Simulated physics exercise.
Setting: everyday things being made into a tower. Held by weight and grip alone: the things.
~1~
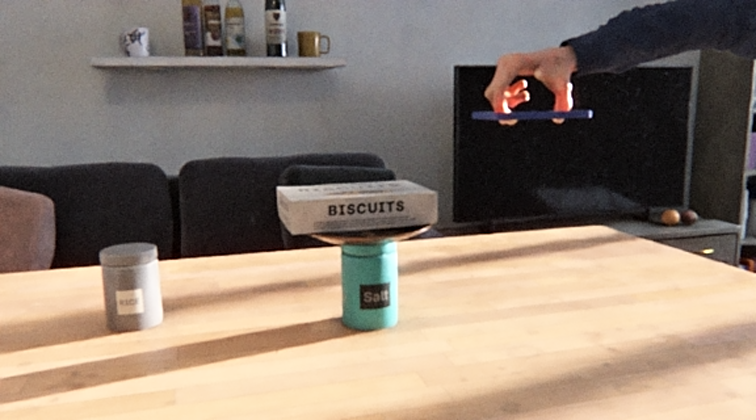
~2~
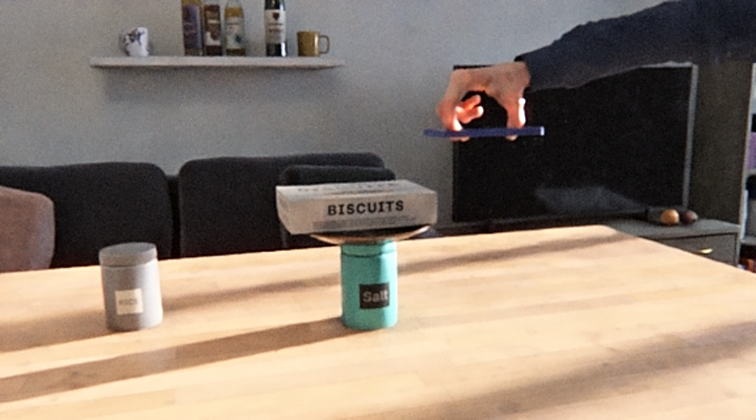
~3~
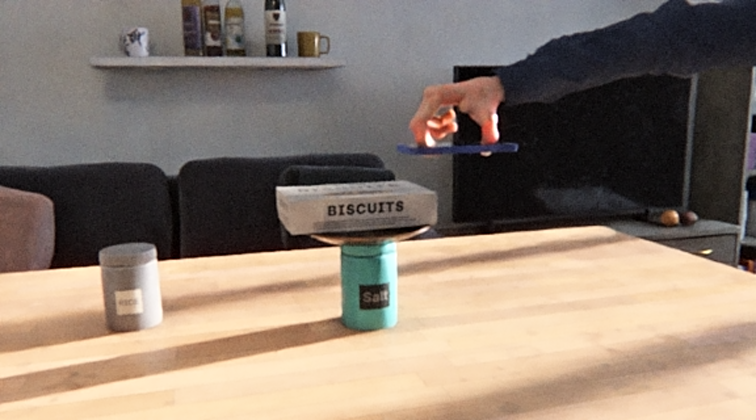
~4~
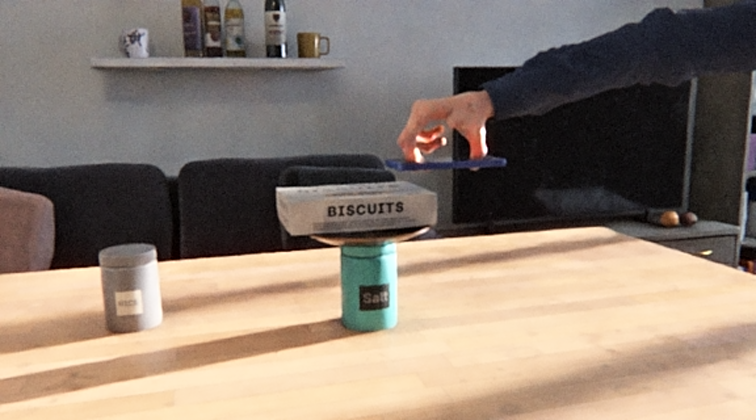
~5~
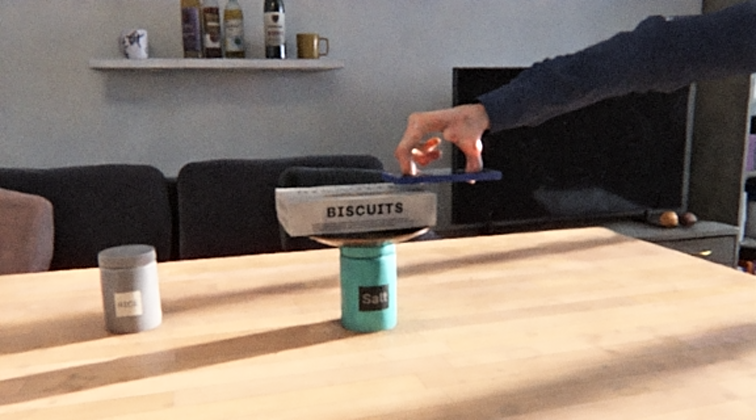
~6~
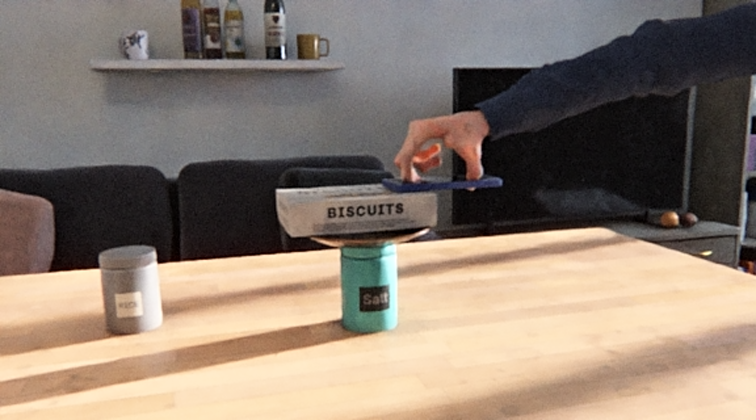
On a sunlit wooden table, a biscuits packet rests on a plate atop a teal salt container, with a grey container to the left. A hand reaching in from the right carries a flat blue phone leftward and down, then lowers it onto the packet's right side, still gripping it.
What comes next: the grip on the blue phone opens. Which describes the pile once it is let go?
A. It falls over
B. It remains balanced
The answer is A.
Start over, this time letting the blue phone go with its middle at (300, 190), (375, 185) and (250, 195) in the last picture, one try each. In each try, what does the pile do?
Stays standing; stays standing; collapses.
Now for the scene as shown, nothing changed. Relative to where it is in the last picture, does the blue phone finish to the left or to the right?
It goes to the right.
Then, 0.30 s after the last picture, blue phone now fallen.
Then, 0.50 s after the last picture, things are still on the move.
Then, 1.10 s after the last picture, nothing new.
At rest, fallen, blue phone; the other 4 in place. Seen from the same camera at the end, blue phone near (487, 305). The pile gives way.
